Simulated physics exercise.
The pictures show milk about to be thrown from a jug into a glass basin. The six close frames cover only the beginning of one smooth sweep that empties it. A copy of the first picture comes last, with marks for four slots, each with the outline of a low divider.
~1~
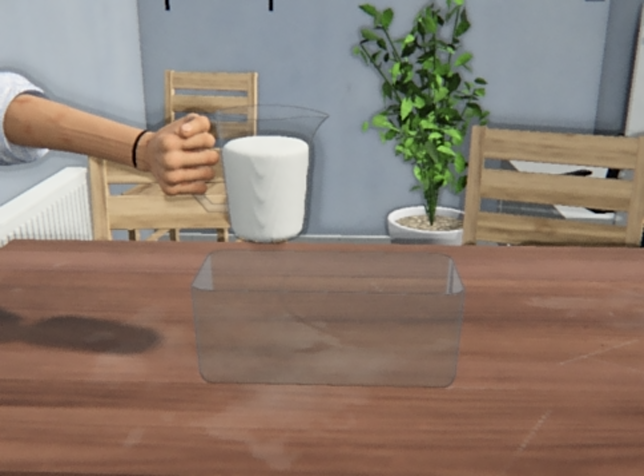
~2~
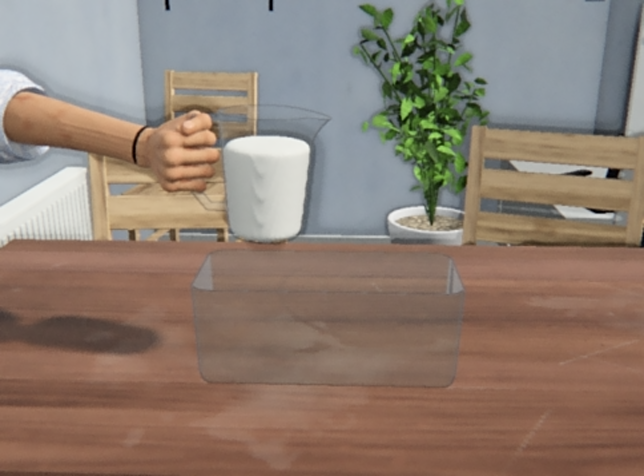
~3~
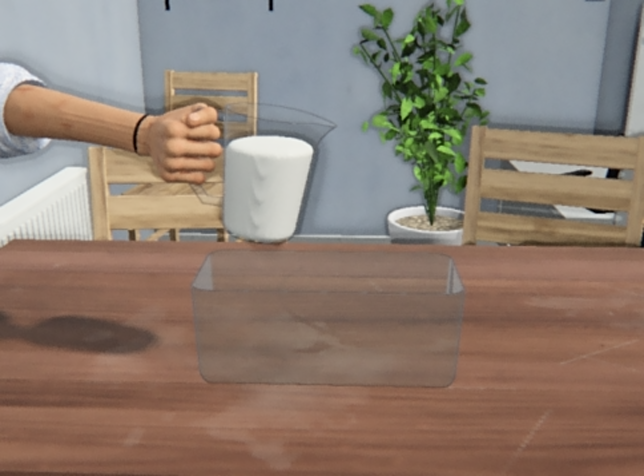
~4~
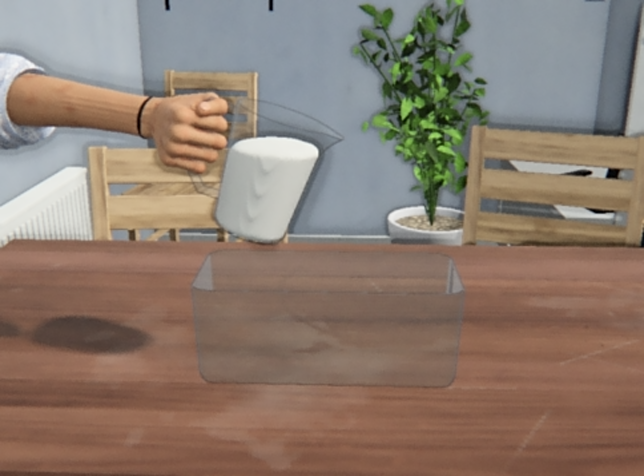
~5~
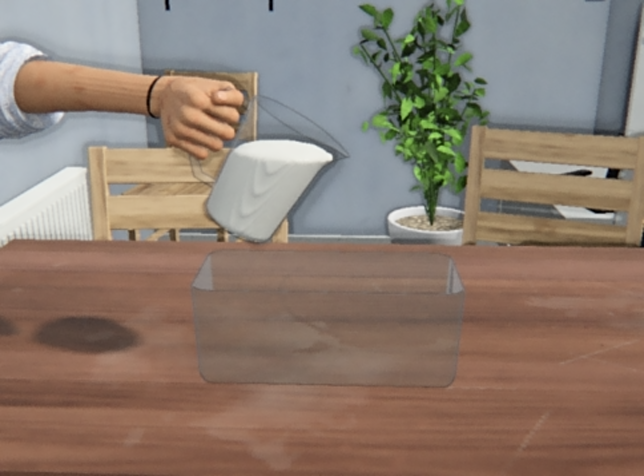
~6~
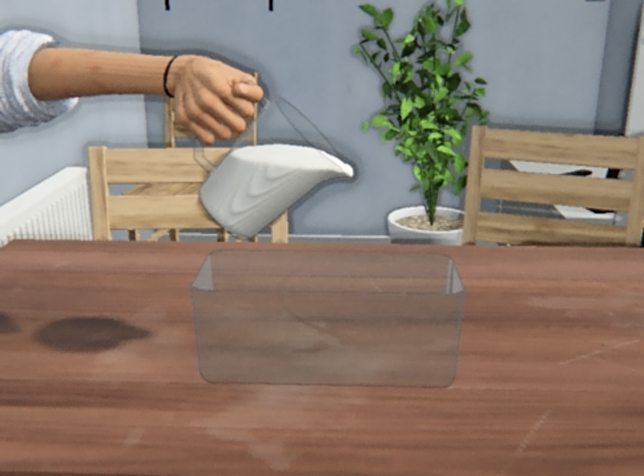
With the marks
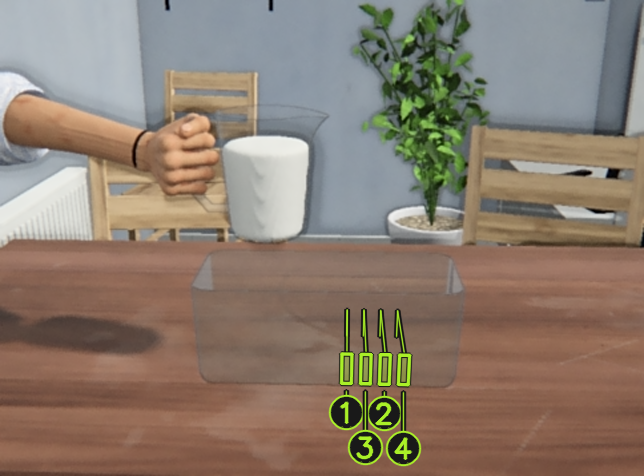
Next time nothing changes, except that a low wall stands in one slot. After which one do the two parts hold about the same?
Take 2.
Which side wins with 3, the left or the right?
The right one.
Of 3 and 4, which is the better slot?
That is slot 3.
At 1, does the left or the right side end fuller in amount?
The right one.
On the marked copy, 1 at (346, 390); 2 at (384, 391); 3 at (365, 391); 4 at (403, 392).
If 1 is chosen, about 9 % ends left of the wall and 90 % right of it.
If 2 is chosen, about 48 % ends left of the wall and 51 % right of it.
If 3 is chosen, about 22 % ends left of the wall and 76 % right of it.
If 4 is chosen, about 87 % ends left of the wall and 10 % right of it; 3 % is lost outside.
